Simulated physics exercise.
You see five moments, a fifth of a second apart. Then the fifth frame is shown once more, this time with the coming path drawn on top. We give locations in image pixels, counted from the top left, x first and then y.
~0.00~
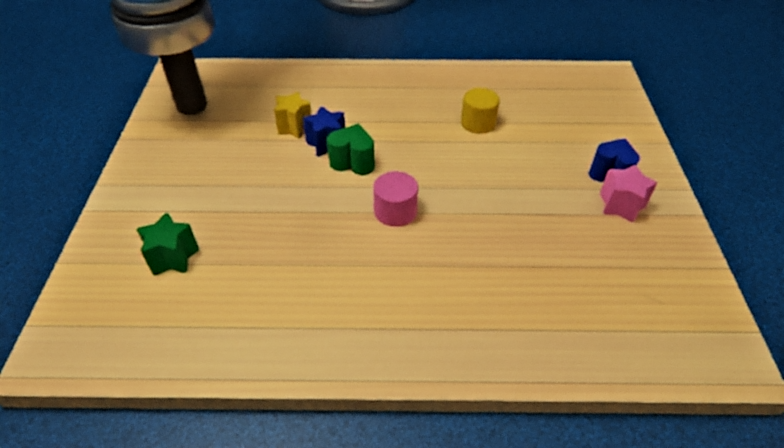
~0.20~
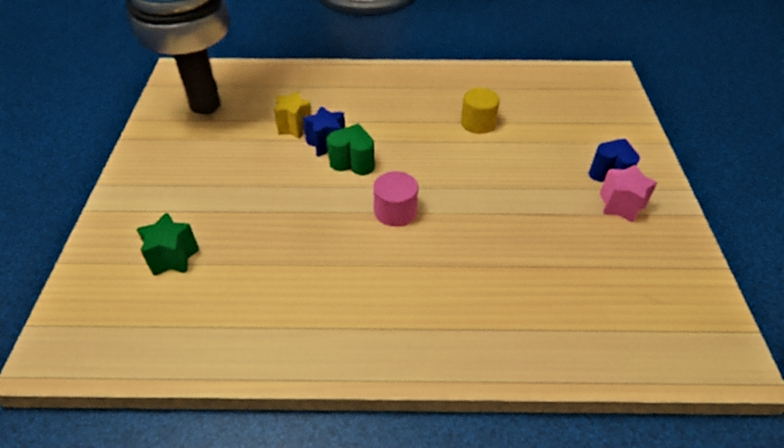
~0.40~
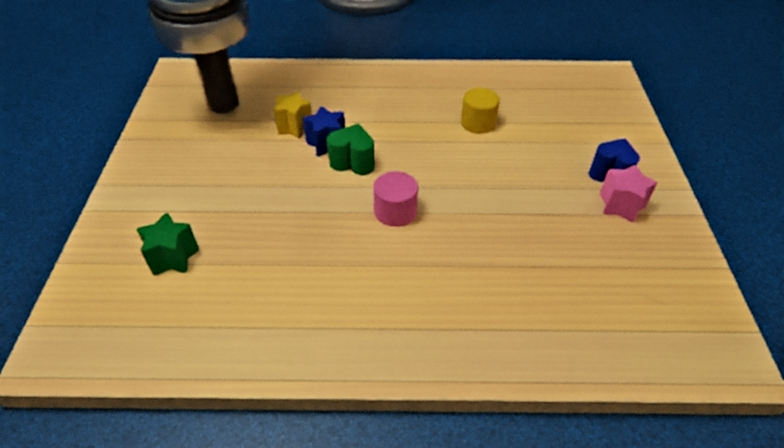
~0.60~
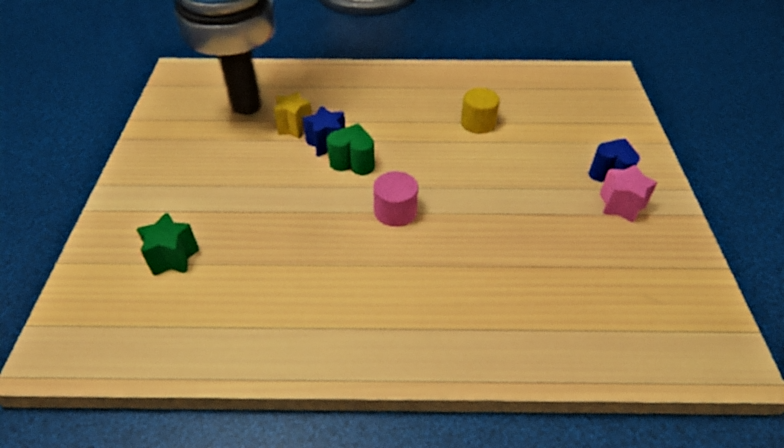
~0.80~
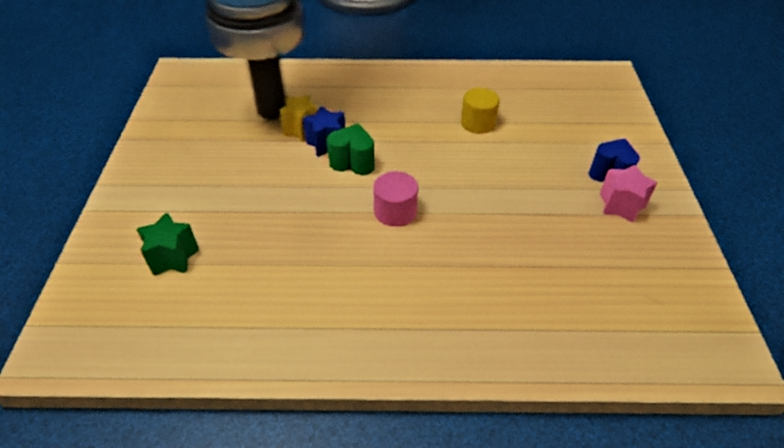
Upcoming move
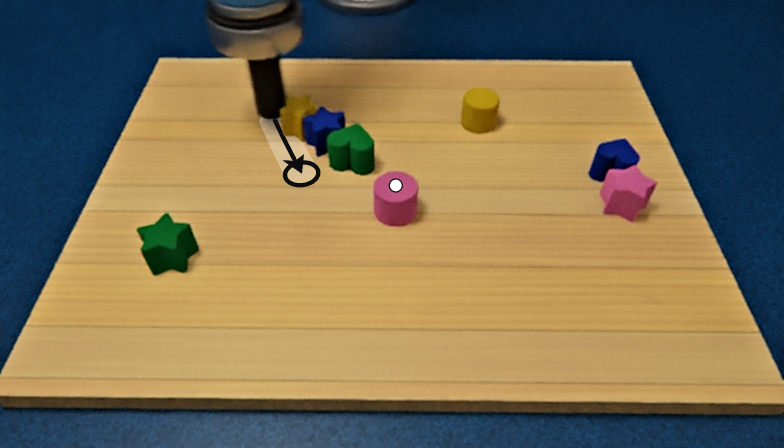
On a wooden board over blue, a dark rod slides right along the back edge to the yellow star, nudging it slightly.
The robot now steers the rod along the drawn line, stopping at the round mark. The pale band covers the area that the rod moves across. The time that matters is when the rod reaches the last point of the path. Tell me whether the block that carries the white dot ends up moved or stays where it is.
When the path is over, the block that carries the white dot is still on its spot.
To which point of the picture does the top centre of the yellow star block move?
It is going to be at (313, 116).
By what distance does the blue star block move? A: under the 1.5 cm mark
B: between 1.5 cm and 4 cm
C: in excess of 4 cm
I'll go with B - between 1.5 cm and 4 cm.
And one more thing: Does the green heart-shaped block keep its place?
No - that is not the case.
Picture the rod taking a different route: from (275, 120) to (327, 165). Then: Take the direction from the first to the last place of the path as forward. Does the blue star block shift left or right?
Off to the left side.
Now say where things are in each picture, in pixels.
The first frame shows rod tip (193, 107); block tops, yellow star block (291, 102); blue star block (325, 118); green heart-shaped block (352, 137); pink cylinder (396, 185).
The second frame shows rod (206, 106); blocks unchanged.
The third frame shows rod (224, 105); blocks unchanged.
The fourth frame shows rod (247, 107); blocks unchanged.
The fifth frame shows rod (273, 111); yellow star block (298, 104); blue star block (325, 118); green heart-shaped block (352, 137); pink cylinder (396, 185).
Path on the board, from (275, 120) directly to (302, 174); the dot is on the pink cylinder.
What follows on the original path. Halfway along, rod (286, 137); yellow star block (313, 114), turned 30° anticlockwise; blue star block (347, 122); green heart-shaped block (365, 142), turned 15° clockwise.
At the end, rod (300, 164); yellow star block (313, 116), turned 50° anticlockwise; blue star block (352, 121); green heart-shaped block (367, 142), turned 20° clockwise; pink cylinder in place.
